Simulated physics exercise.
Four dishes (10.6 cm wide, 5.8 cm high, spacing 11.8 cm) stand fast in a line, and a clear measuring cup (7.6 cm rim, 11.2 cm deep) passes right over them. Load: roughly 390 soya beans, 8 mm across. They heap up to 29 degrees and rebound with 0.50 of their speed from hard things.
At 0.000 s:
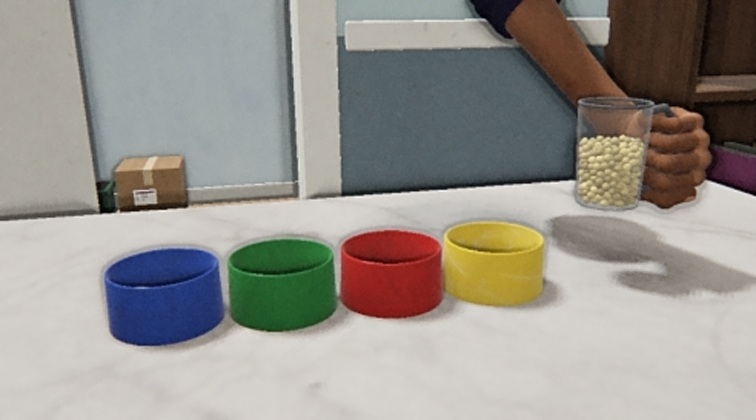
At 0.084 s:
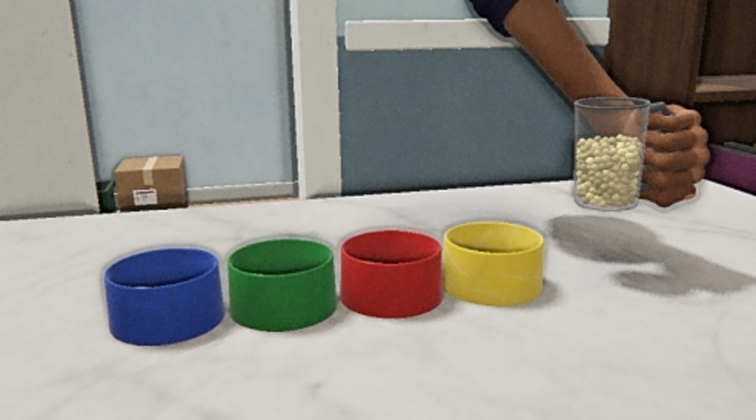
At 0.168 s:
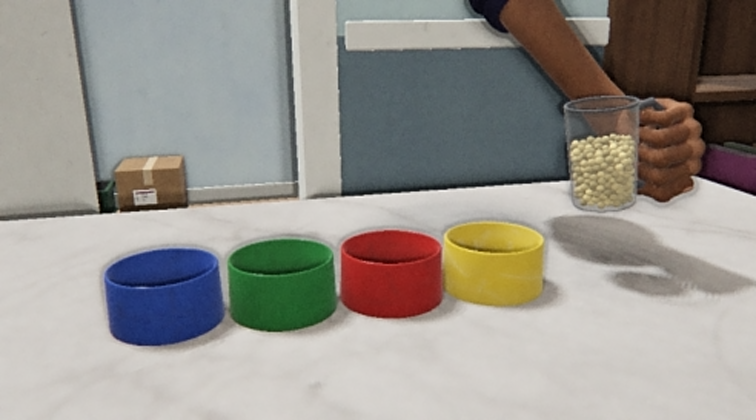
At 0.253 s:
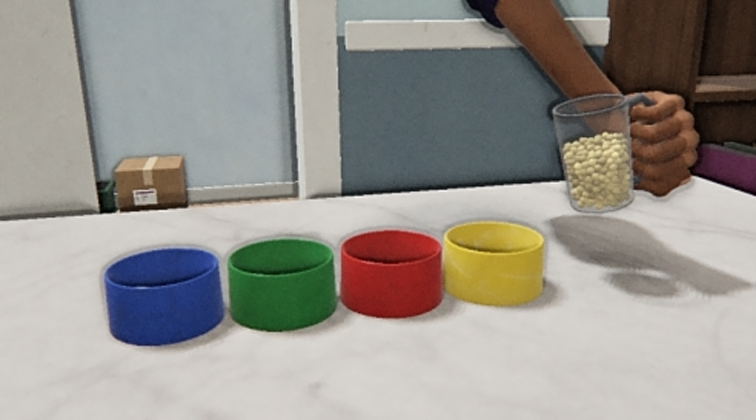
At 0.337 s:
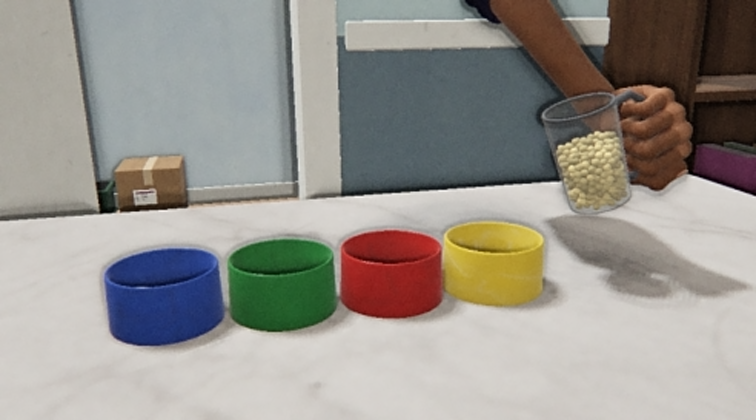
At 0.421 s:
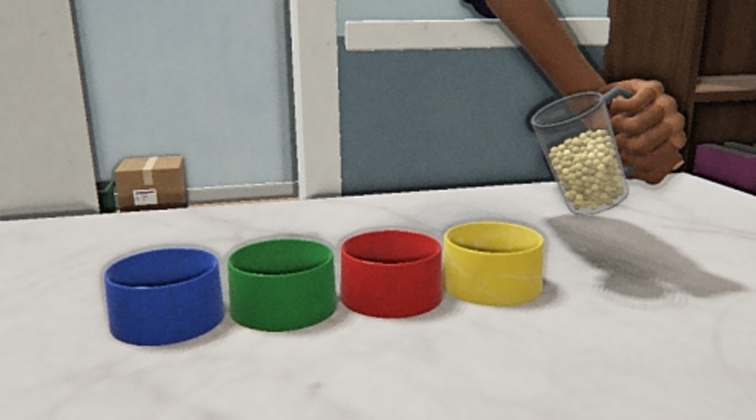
A hand at the right grips a clear measuring cup of pale, round beans above a white marbled tabletop, seen from slightly above by a still camera. Four round dishes sit in a row to the left, blue, green, red and yellow from left to right, with a cardboard box and blue wall panels behind. The cup starts upright, then tilts steadily leftward while shifting slightly left, its beans still inside.
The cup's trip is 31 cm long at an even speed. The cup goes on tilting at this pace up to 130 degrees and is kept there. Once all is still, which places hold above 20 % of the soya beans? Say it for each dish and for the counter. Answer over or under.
Red: Over, blue: Under, green: Under, yellow: Under, counter: Under.
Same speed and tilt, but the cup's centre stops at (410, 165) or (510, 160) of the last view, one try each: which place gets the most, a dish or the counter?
The winner: Red, then yellow.
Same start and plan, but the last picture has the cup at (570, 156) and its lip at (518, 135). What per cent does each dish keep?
Red 100; blue 0; green 0; yellow 0.
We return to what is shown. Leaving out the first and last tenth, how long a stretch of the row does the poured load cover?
Some 6 cm.
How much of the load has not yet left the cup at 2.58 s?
About 0 per cent.
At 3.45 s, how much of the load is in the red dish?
Near 100 per cent so far.
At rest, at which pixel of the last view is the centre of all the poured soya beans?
Near (386, 277).
Then, at 1.72 s, tilt 112 degrees; cup holds 75 %, red 20 %.
After 2.58 s, tilt 130 degrees; cup holds 0 %, red 100 %.
After 3.45 s, tilt 130 degrees; cup holds 0 %, red 100 %.
In the end, at 3.8 s, red 100 %, blue 0 %, green 0 %, yellow 0 %, counter 0 %.
